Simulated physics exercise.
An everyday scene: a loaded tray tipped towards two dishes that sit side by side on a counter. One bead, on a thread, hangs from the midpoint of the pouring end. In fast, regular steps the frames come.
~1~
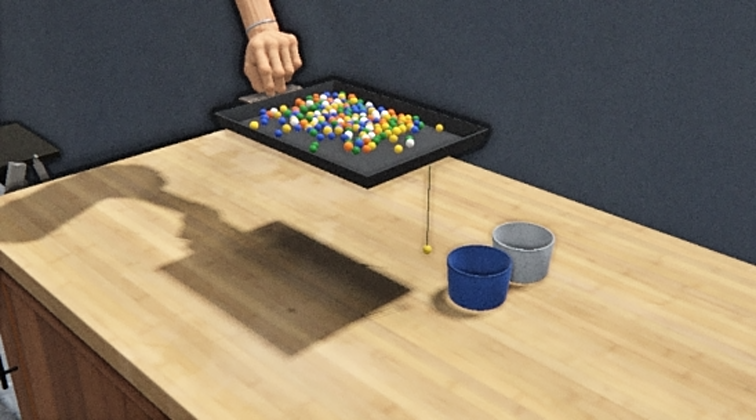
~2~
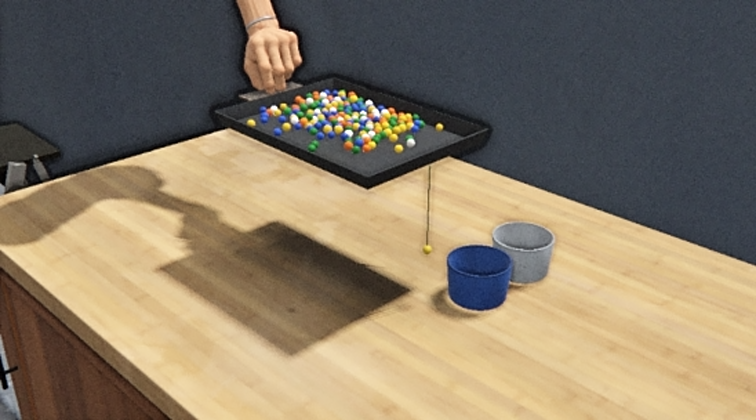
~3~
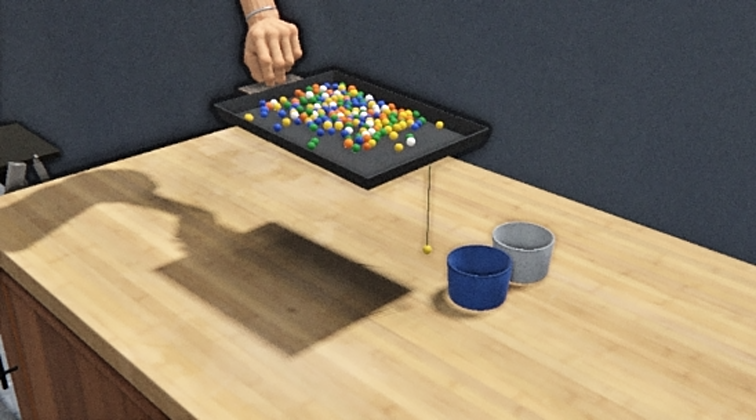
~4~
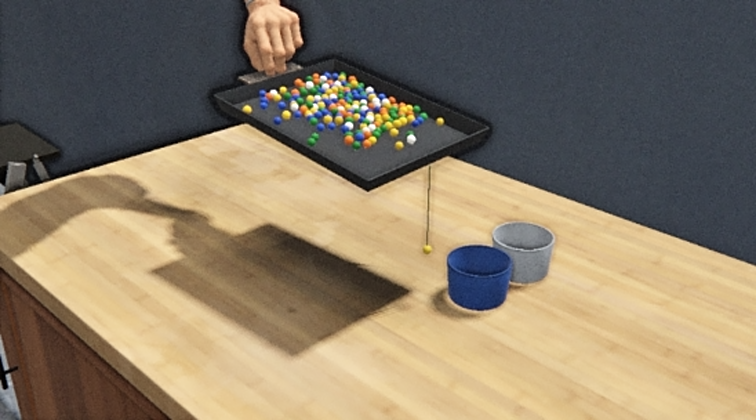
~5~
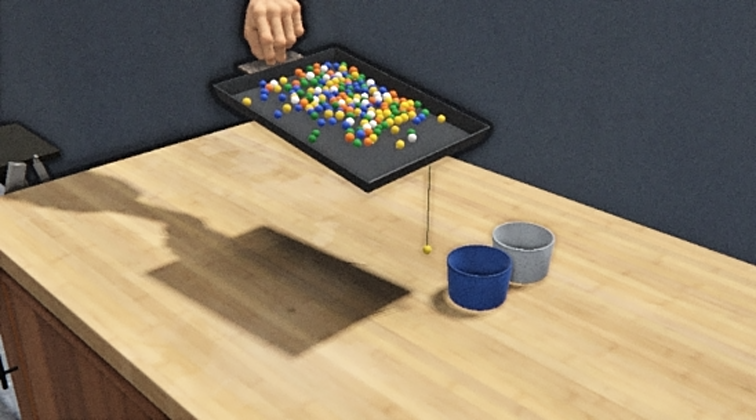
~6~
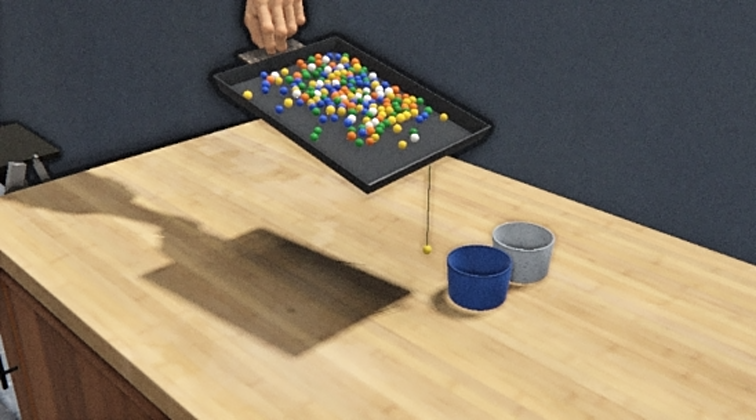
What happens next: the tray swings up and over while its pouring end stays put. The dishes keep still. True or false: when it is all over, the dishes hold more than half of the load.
False.
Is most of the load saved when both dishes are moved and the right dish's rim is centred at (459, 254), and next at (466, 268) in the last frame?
In the first position shy of half, in the second past half.
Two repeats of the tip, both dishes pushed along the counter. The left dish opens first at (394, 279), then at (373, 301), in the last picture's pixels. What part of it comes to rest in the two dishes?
The first gives 20 %, the second 70 %.
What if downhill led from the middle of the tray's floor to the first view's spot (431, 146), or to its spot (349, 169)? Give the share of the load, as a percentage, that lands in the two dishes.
Lab note: Case 1 near 60 %, case 2 near 0 %.
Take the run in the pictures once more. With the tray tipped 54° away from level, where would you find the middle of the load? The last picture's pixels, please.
The load is centred around (398, 169).
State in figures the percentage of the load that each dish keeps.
Count per hundred - left dish ~ 0, right dish ~ 0.
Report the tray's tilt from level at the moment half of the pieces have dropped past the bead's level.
Reading: Some 85°.
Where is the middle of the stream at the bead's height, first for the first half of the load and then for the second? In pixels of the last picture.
The opening part goes through (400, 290); what follows goes through (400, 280).
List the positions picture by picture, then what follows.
The first picture shows corners of the pouring end at (368, 173) and (481, 129), level; middle of the load at (345, 119), round plastic beads; left dish at (504, 287); right dish at (547, 261); bead on its thread at (427, 250).
The second picture shows corners of the pouring end at (368, 173) and (481, 129), level; middle of the load at (345, 118).
The third picture shows corners of the pouring end at (368, 174) and (481, 128), tipped barely, lowest at the left corner; middle of the load at (345, 113).
The fourth picture shows corners of the pouring end at (369, 176) and (482, 127), tipped a little, lowest at the left corner; middle of the load at (345, 106).
The fifth picture shows corners of the pouring end at (369, 178) and (483, 126), tipped a little, lowest at the left corner; middle of the load at (346, 99).
The sixth picture shows corners of the pouring end at (369, 180) and (483, 126), tipped a little, lowest at the left corner; middle of the load at (348, 94), about half on the move; left dish at (504, 287); right dish at (547, 261).
Soon after the last picture, tray tipped steeply; most on the tray; a stray few in the left dish; a small part outside both; a small part in the air.
A little later, tray tipped right over; a small part on the tray; a stray few in the left dish; about two thirds outside both; about a quarter in the air.
Later still, tray tipped past a quarter turn; a stray few in the left dish; nearly all outside both.
By the end, tray tipped past a quarter turn; a stray few in the left dish; none in the right dish; nearly all outside both.
